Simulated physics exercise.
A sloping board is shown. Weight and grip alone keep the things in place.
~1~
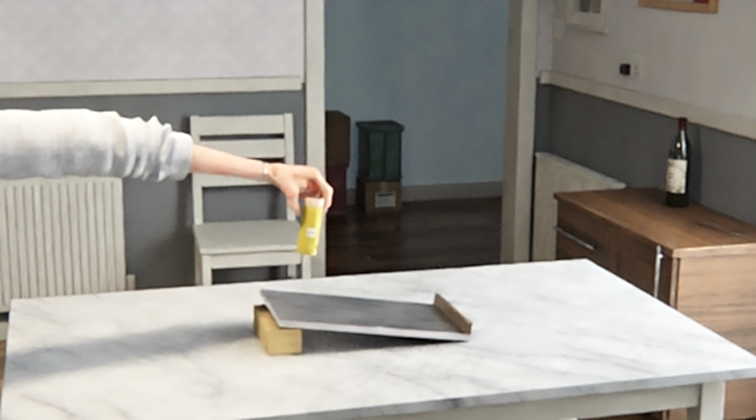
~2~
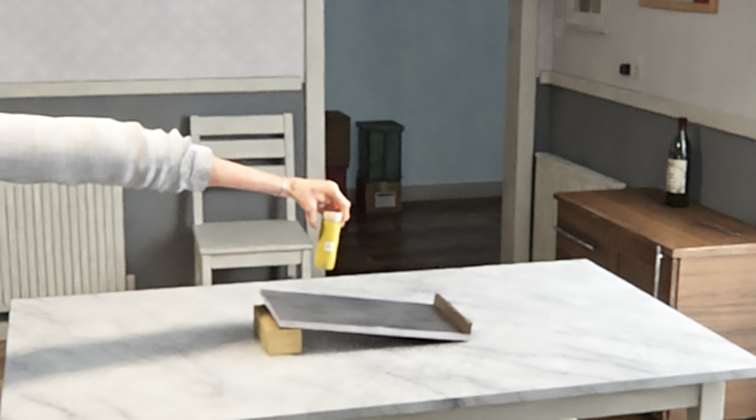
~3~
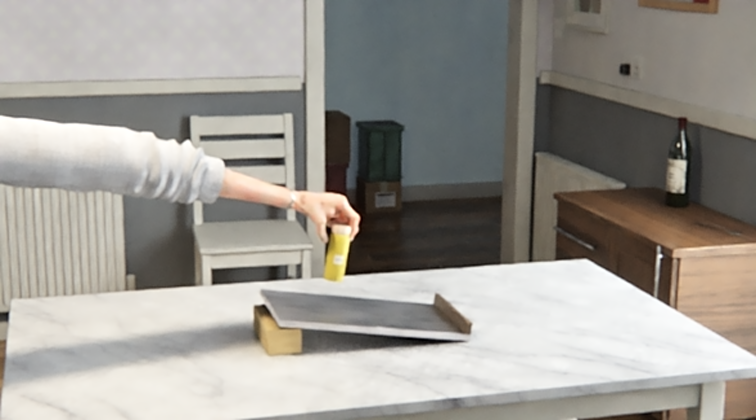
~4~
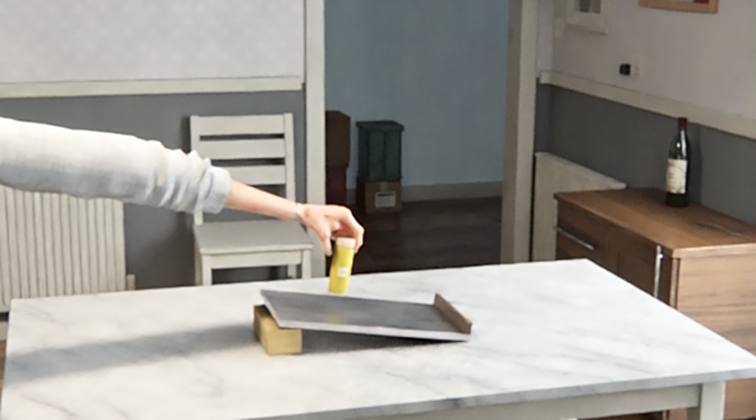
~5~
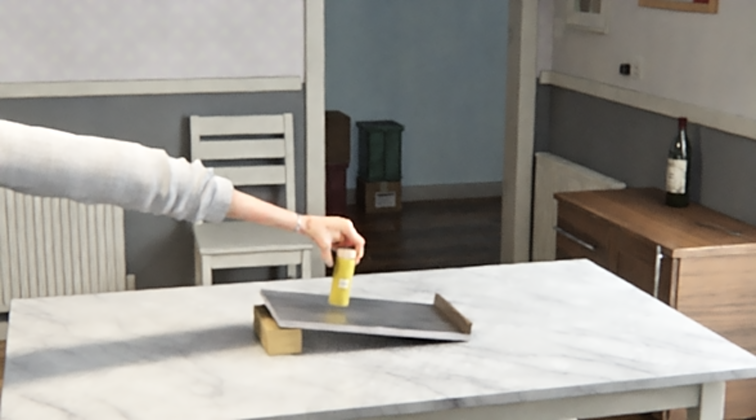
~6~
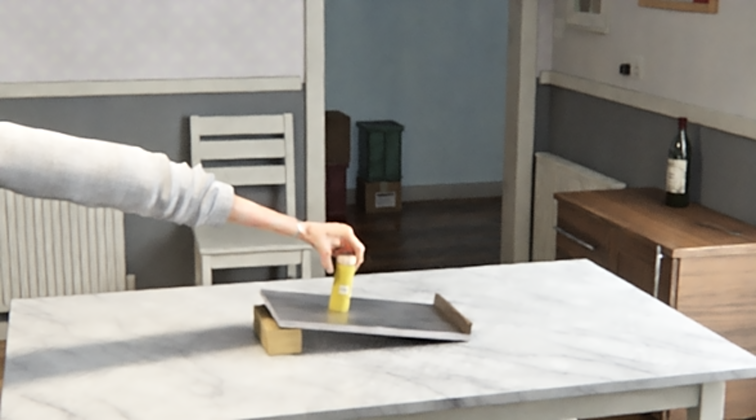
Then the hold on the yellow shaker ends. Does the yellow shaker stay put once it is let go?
Yes - it will hold still.
Then, 0.30 s later than the last frame, all is still.
Then, 0.70 s later than the last frame, yellow shaker resting near (343, 282).
When it is over, it is as before. End places, in pixels of the last picture, yellow shaker near (343, 282). The yellow shaker stays where it is put.
